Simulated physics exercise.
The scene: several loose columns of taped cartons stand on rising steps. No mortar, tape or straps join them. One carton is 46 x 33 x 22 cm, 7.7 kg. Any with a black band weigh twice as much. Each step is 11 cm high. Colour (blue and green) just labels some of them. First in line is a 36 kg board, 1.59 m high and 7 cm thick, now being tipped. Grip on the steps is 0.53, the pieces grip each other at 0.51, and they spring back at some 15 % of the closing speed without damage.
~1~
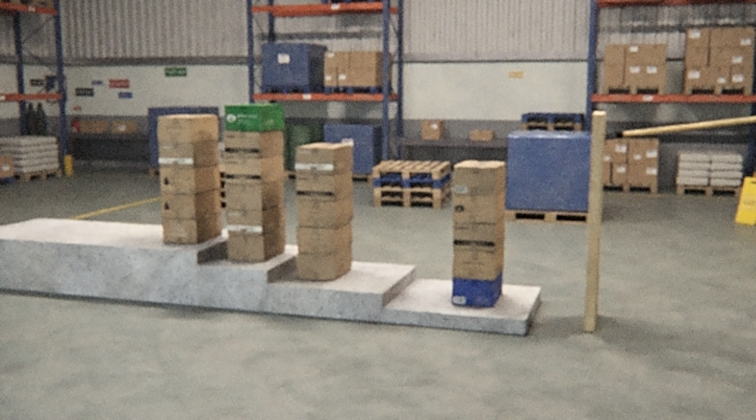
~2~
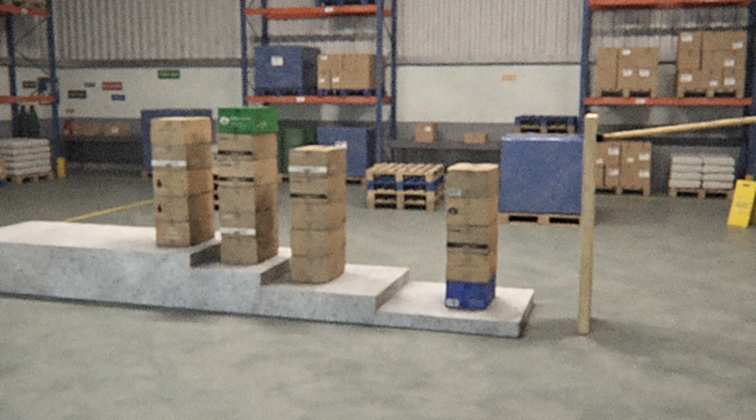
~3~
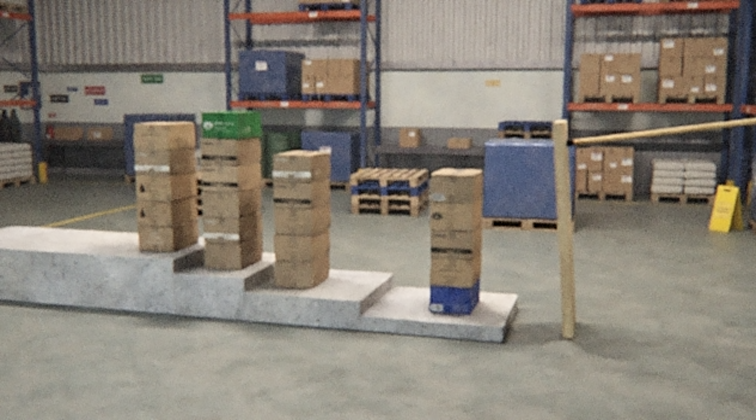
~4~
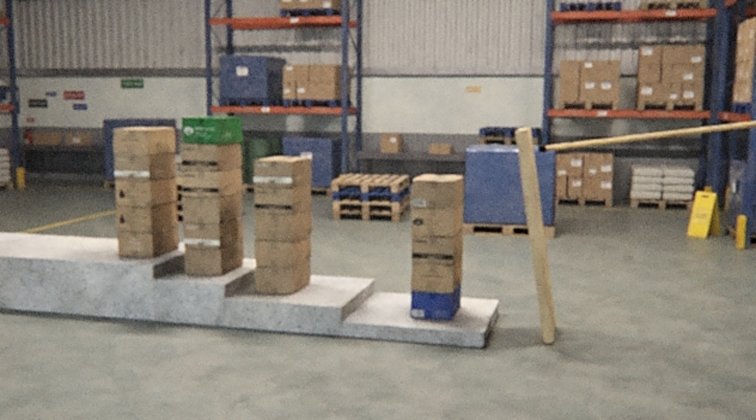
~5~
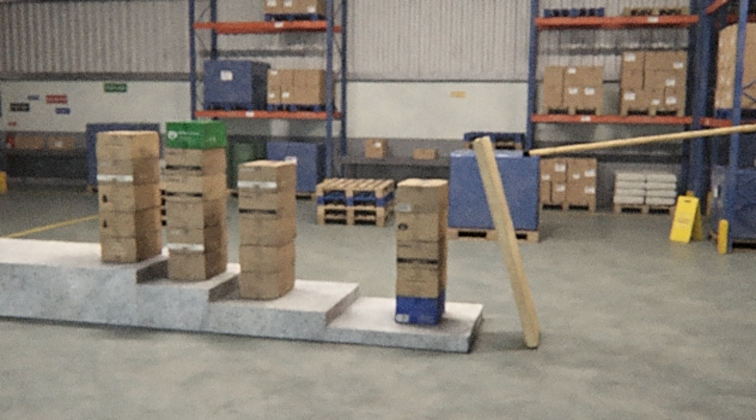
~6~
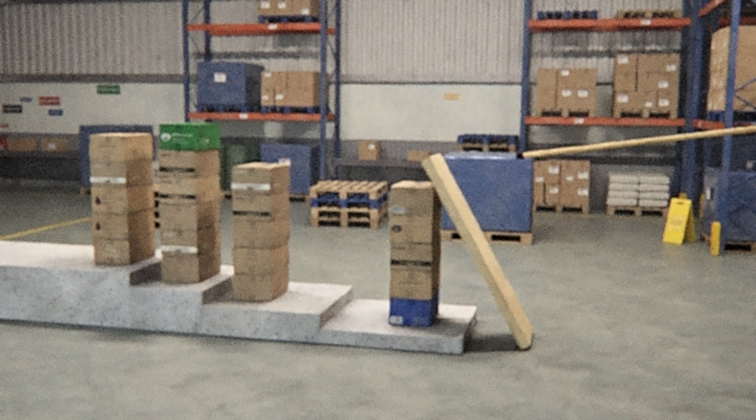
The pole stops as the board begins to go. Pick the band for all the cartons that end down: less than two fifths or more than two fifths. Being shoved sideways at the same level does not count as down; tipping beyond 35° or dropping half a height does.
The part is less than two fifths.
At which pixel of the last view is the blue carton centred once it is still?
Around (392, 293).
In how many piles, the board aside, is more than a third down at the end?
1 in all.
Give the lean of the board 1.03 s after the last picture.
About 65°.
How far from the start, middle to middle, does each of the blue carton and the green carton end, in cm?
About: Blue 20, green 0.
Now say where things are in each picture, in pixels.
In the first picture (we follow the side turned to the camera; the camera pans a little), pole end (620, 135) 9 cm short, board 0° from upright; green carton (243, 118); blue carton (473, 293); no other piece has moved.
In the second picture, pole end (600, 138) 4 mm in, board 0° from upright; green carton (236, 121).
In the third picture, pole end (571, 143) 9 cm in, board 5° from upright; blue carton (450, 300); no other piece has moved.
In the fourth picture, pole end (543, 149) 15 cm in, stopped, board 9° from upright; green carton (200, 131); no other piece has moved.
In the fifth picture, pole end (527, 154) 15 cm in, stopped, board 16° from upright; green carton (184, 135); no other piece has moved.
In the sixth picture, pole end (520, 156) 15 cm in, stopped, board 29° from upright; blue carton (409, 313); green carton (178, 137); no other piece has moved.
Then, 0.43 s on from the sixth picture, board 36° from upright; none of the 21 cartons down, 5 disturbed; blue carton tipped 13°.
Then, 0.81 s on from the sixth picture, board 52° from upright; 5 of the 21 cartons down; blue carton tipped 38°.
Then, 1.03 s on from the sixth picture, board 64° from upright; 5 of the 21 cartons down; blue carton tipped 68°.
Finally, board 64° from upright; 5 of the 21 cartons down; blue carton tipped 64°; green carton unmoved. That is 24 per cent. Seen by the last camera, middles, blue carton near (392, 293), green carton near (191, 136).
